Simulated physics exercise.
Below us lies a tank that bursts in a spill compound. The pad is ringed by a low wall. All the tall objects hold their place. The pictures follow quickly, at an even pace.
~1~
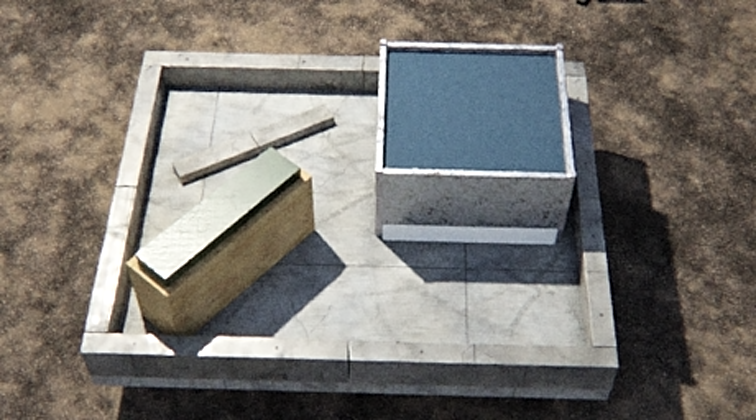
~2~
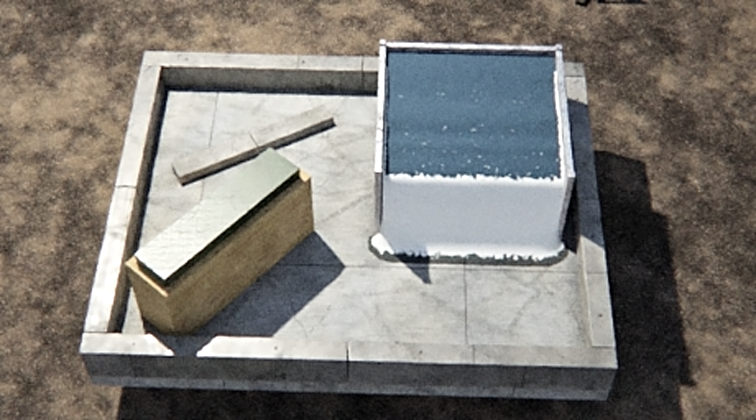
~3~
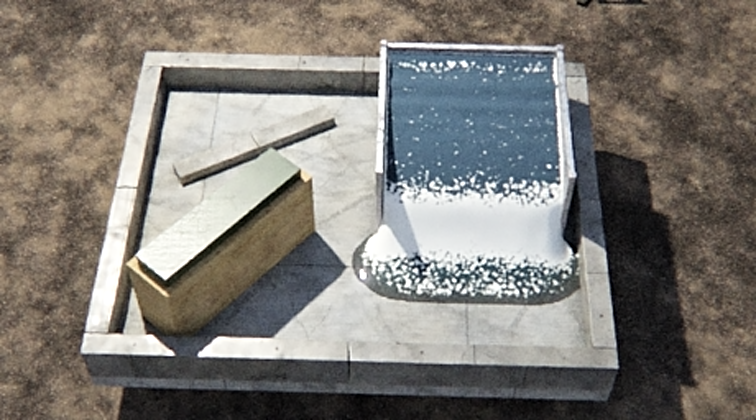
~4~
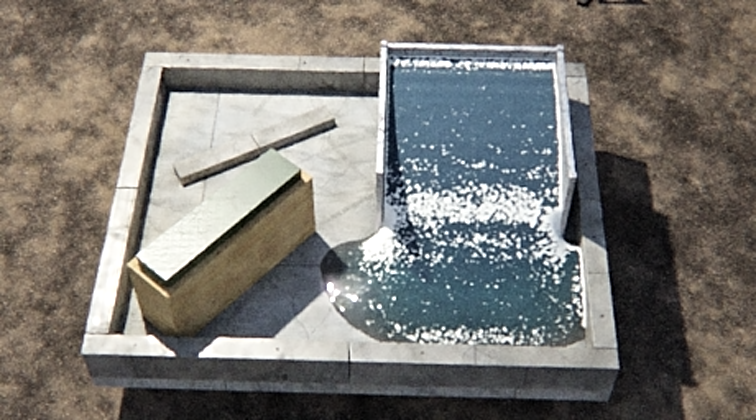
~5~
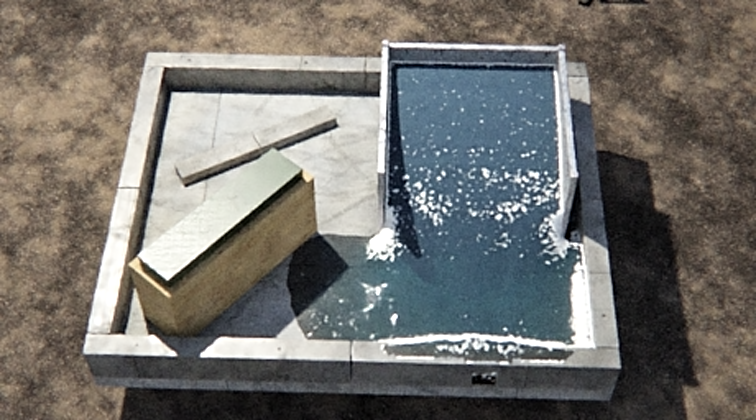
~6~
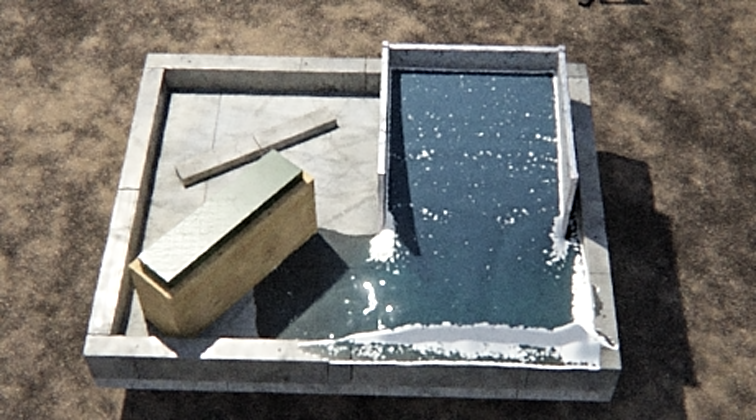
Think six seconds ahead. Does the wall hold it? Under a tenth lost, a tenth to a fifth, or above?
The share lost is more than a fifth.
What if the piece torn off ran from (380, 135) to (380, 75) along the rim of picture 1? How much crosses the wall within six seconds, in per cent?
About 10 per cent.
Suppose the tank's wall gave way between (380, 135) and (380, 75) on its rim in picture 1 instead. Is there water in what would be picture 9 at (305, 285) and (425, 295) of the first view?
In that order: Under water, clear.
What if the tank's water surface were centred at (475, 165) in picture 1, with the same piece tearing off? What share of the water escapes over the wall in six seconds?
Near 34 in a hundred.
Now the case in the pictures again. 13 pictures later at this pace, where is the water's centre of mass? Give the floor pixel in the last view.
I would point to (422, 270).
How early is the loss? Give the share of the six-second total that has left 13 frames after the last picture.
Roughly 90 per cent.
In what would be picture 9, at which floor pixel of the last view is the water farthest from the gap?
At about (136, 353).
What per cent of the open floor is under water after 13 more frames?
Close to 60 %.
A moment on, water covers 40 % of the floor; the low wall has let 1 % over.
Next, water covers 40 % of the floor; the low wall has let 8 % over.
Then, water covers 55 % of the floor; the low wall has let 20 % over.
Later, water covers 75 % of the floor; the low wall has let 23 % over.
In the end, water covers 80 % of the floor; the low wall has let 23 % over.
